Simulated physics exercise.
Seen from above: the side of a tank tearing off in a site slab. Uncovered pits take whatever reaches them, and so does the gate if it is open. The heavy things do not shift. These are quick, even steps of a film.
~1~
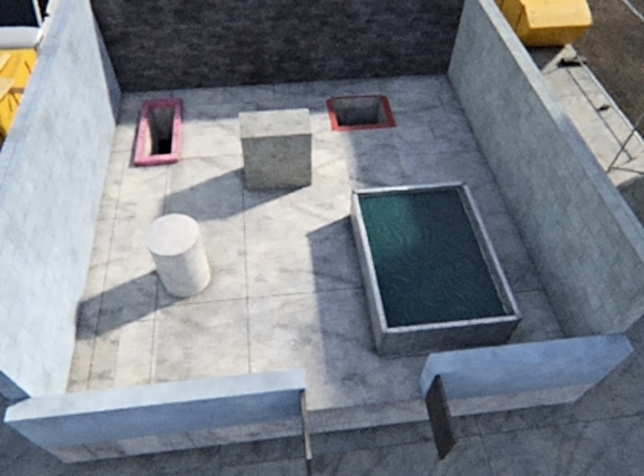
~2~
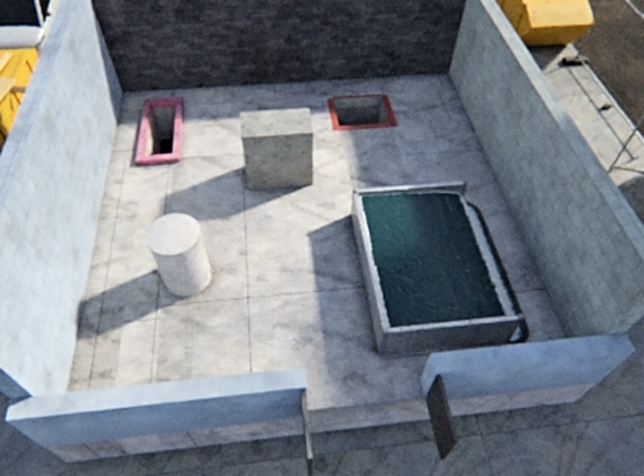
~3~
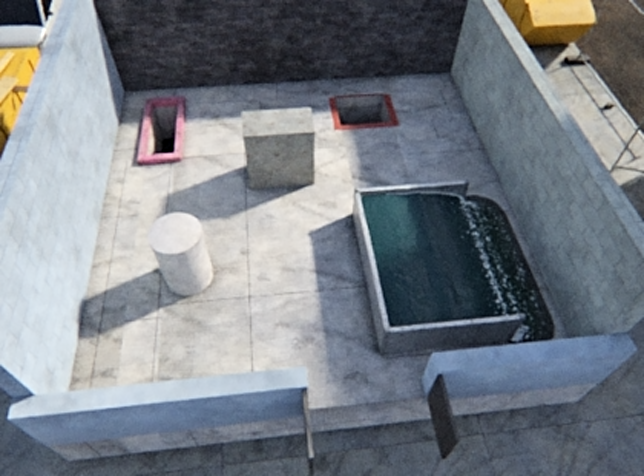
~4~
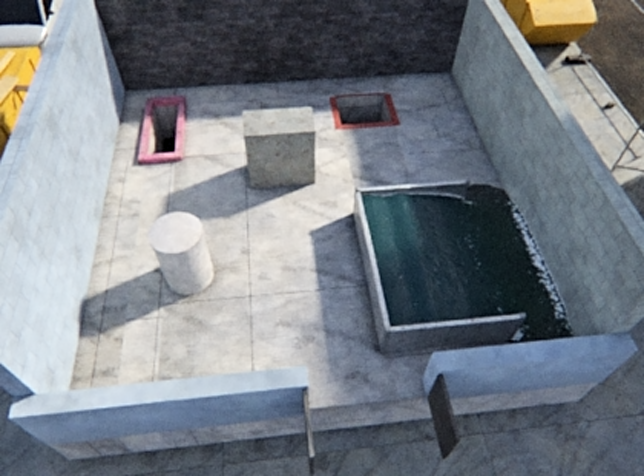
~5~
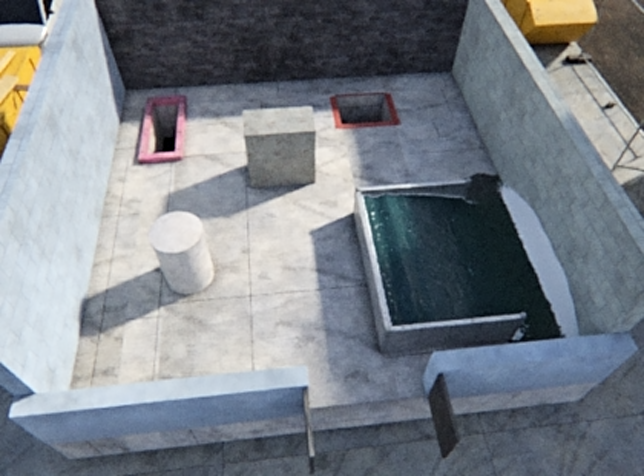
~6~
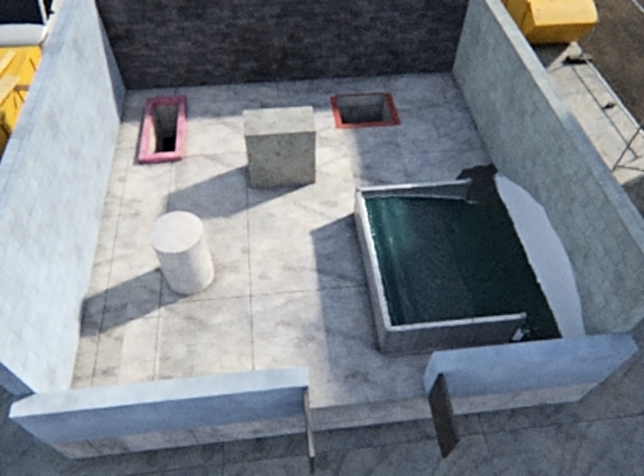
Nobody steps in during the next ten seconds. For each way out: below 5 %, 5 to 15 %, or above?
The gate takes between 5 and 15 %; the red pit takes more than 15 %; the pink pit takes less than 5 %.
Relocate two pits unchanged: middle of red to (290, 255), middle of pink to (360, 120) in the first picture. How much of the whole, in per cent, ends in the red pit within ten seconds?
Per cent: Red 2.
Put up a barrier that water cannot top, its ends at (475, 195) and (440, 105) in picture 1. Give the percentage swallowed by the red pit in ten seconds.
Per cent: Red 12.
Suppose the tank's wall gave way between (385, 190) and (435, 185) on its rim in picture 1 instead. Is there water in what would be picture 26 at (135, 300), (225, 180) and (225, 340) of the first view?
As listed: Dry, dry, clear.
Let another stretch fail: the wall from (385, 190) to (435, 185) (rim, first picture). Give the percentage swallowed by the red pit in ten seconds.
Parts in a hundred: Red 35.
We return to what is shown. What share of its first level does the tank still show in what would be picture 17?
Some 38 per cent.
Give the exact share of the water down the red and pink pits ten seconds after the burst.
Roughly 20 per cent, then 0 per cent.
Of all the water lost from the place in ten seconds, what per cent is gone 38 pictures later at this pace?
Close to 55 %.
A moment on, water covers 10 % of the floor; the gate 0 %, the red pit 0 %, the pink pit 0 %.
Next, water covers 25 % of the floor; the gate 0 %, the red pit 0 %, the pink pit 0 %.
Then, water covers 40 % of the floor; the gate 3 %, the red pit 3 %, the pink pit 0 %.
Later, water covers 55 % of the floor; the gate 6 %, the red pit 11 %, the pink pit 0 %.
In the end, water covers 70 % of the floor; the gate 10 %, the red pit 21 %, the pink pit 0 %.
